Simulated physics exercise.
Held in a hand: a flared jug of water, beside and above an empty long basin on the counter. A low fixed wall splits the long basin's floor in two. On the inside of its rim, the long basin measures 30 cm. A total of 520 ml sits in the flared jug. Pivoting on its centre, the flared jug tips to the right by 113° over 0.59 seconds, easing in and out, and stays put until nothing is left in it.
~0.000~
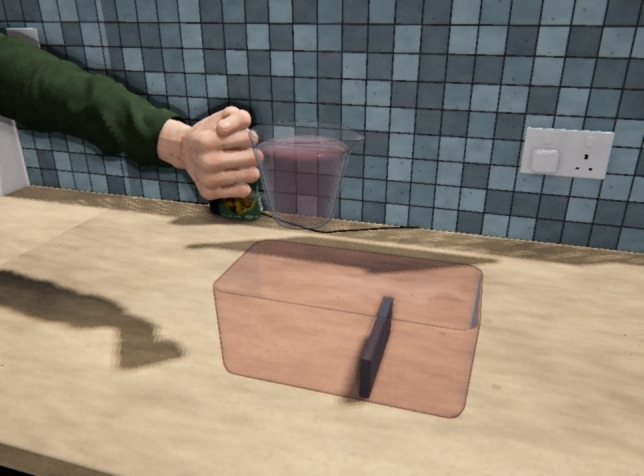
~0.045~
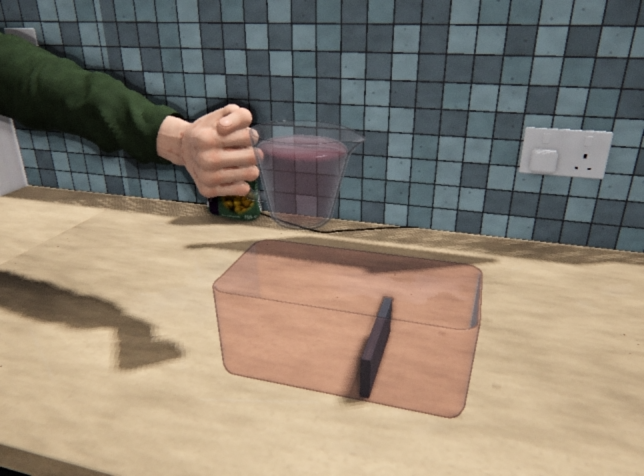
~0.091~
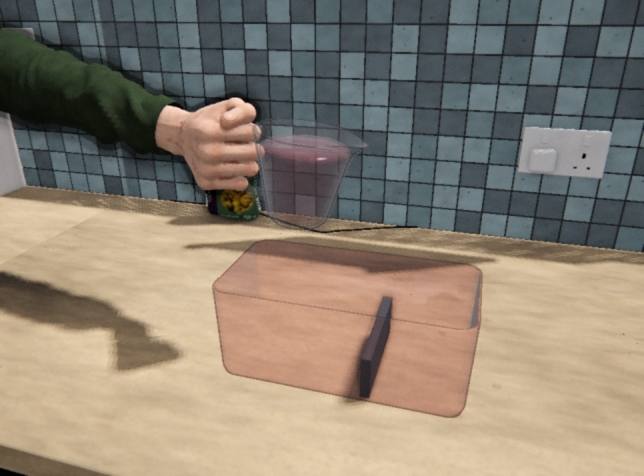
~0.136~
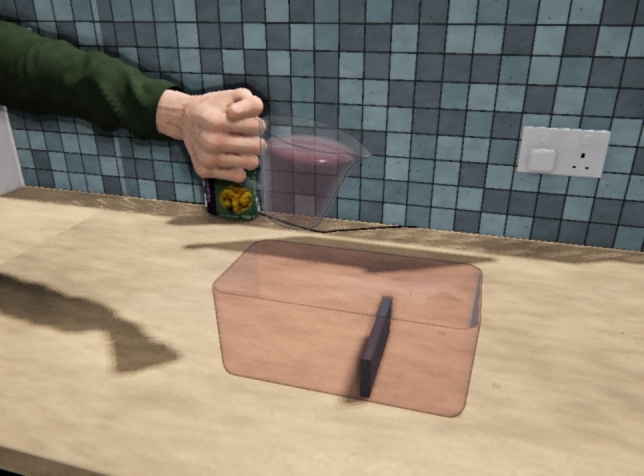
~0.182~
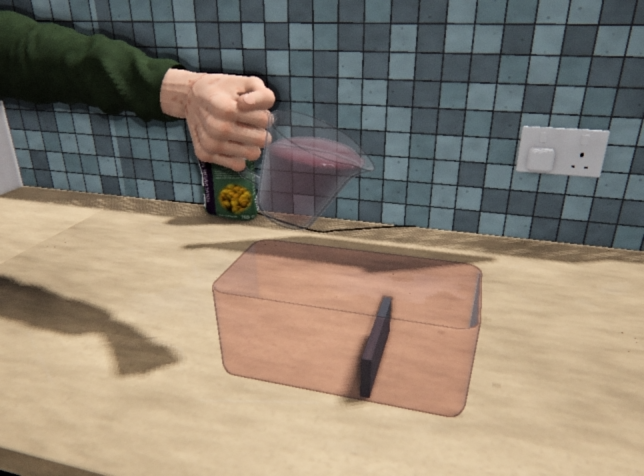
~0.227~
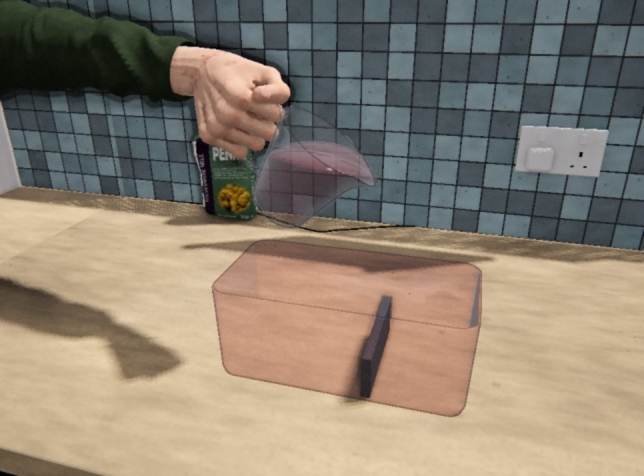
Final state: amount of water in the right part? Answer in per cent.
Approximately 54 %.
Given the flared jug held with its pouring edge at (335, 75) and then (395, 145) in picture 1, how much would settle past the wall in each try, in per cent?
The first try gives around 35 percent, the second around 85 percent.
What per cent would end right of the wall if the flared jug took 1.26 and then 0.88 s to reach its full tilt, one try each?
80 per cent first, 70 per cent second.
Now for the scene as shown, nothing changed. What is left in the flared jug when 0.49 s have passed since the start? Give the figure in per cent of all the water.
Fraction remaining: Approx. 32 per cent.
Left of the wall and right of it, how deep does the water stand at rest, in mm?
The left side settles near 8 mm and the right side near 18 mm.
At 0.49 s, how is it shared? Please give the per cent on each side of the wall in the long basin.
Near 3 on the left, 42 on the right.
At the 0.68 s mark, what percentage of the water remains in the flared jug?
What remains is about 1 percent of it all.
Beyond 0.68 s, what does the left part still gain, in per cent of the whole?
About 7 percent.
After 0.49 s the tilt is 105° and 31 per cent is still to pour, 3 is left of the wall and 42 right of it.
After 0.68 s the tilt is 113° and 1 per cent is still to pour, 36 is left of the wall and 55 right of it.
After 0.87 s the tilt is 113° and 0 per cent is still to pour, 42 is left of the wall and 54 right of it.
After 1.09 s the tilt is 113° and 0 per cent is still to pour, 43 is left of the wall and 54 right of it.
In the end 43 per cent lies left of the wall, 54 right of it and 3 outside.
